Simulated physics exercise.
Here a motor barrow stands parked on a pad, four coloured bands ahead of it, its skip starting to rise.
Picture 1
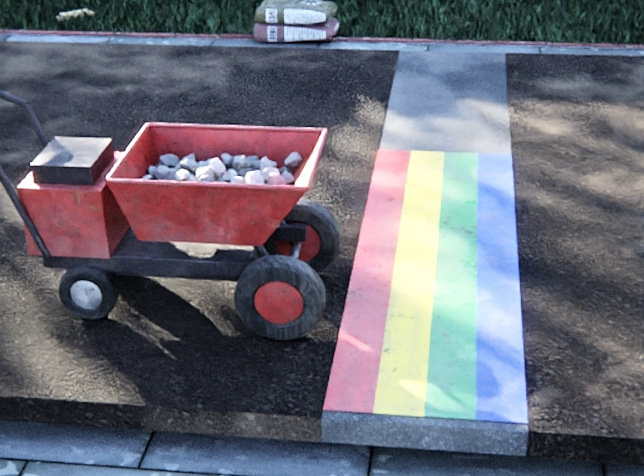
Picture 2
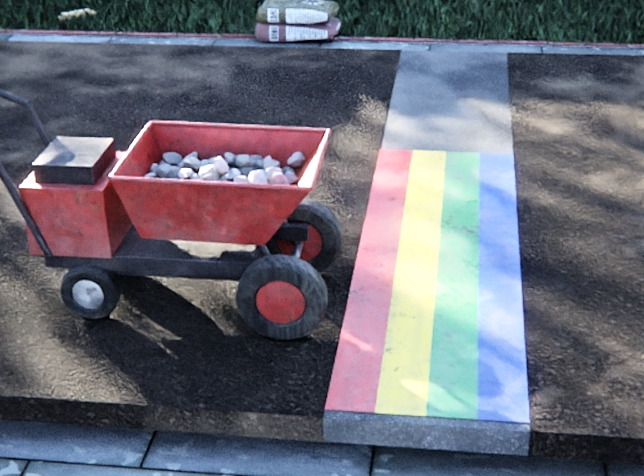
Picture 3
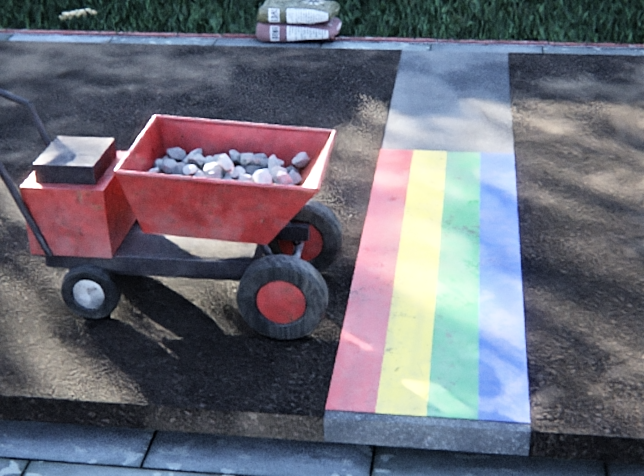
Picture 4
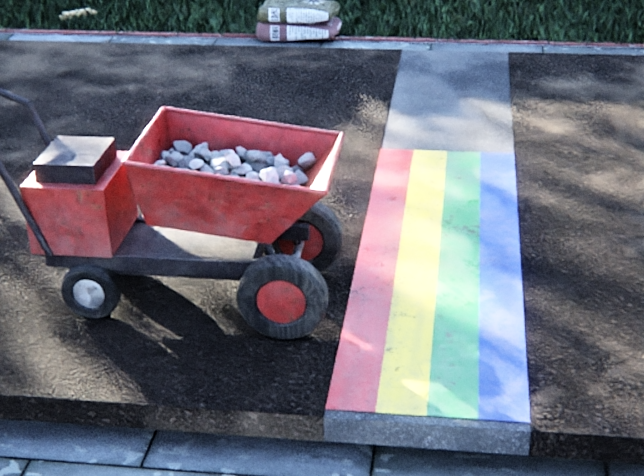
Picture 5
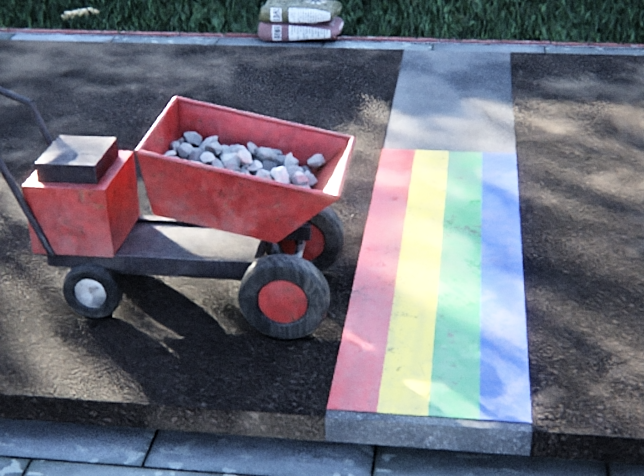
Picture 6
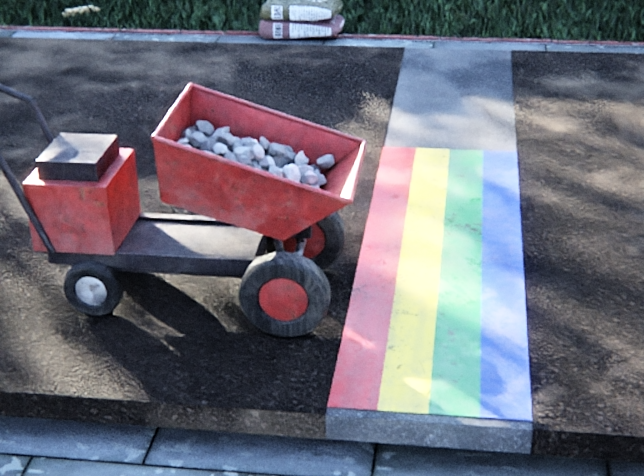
The clip shows a red motor barrow loaded with broken stones, parked left of red, yellow, green and blue strips; its skip starts out level, then gradually rises at the back and tilts forward to the right.
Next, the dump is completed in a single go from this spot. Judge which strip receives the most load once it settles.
The strip receiving the most is the green one.
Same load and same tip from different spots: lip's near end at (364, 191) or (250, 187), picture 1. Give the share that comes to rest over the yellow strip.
0 % and 30 %, in that order.
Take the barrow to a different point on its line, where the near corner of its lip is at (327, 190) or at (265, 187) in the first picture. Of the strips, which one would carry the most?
Going by the pictures, the first try gives the green strip and the second gives that yellow strip.
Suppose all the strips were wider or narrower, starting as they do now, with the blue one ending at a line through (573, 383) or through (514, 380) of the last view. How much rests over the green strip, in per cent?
In order, 40 % and 30 %.
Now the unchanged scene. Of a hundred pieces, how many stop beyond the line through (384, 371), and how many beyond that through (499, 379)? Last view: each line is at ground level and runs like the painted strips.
Close to 90 and 20 per cent respectively.
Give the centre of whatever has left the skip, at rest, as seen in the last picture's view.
About pixel (466, 303).
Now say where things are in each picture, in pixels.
The first frame shows lip of the skip at (306, 189), level; top of the load at (207, 174), broken stones; red strip at (356, 368); yellow strip at (403, 371); green strip at (452, 374); blue strip at (500, 377).
The second frame shows lip of the skip at (310, 189), level; top of the load at (210, 173).
The third frame shows lip of the skip at (316, 191), tipped barely; top of the load at (215, 170).
The fourth frame shows lip of the skip at (325, 193), tipped a little; top of the load at (203, 170).
The fifth frame shows lip of the skip at (337, 198), tipped a little; top of the load at (213, 163).
The sixth frame shows lip of the skip at (350, 202), tipped clearly; top of the load at (208, 149); red strip at (360, 365); yellow strip at (408, 368); green strip at (456, 371); blue strip at (505, 374).
Soon, skip tipped steeply; all in the skip.
A while on, skip tipped right over; most in the skip; a small part over the yellow strip; about a quarter over the green strip; a stray few over the blue strip.
Towards the end, skip tipped right over; a small part in the skip; a small part over the yellow strip; about a third over the green strip; about a quarter over the blue strip; a small part off the paint.
Finally, skip tipped right over; a small part in the skip; none over the red strip; about a quarter over the yellow strip; about a third over the green strip; about a quarter over the blue strip; a small part off the paint.
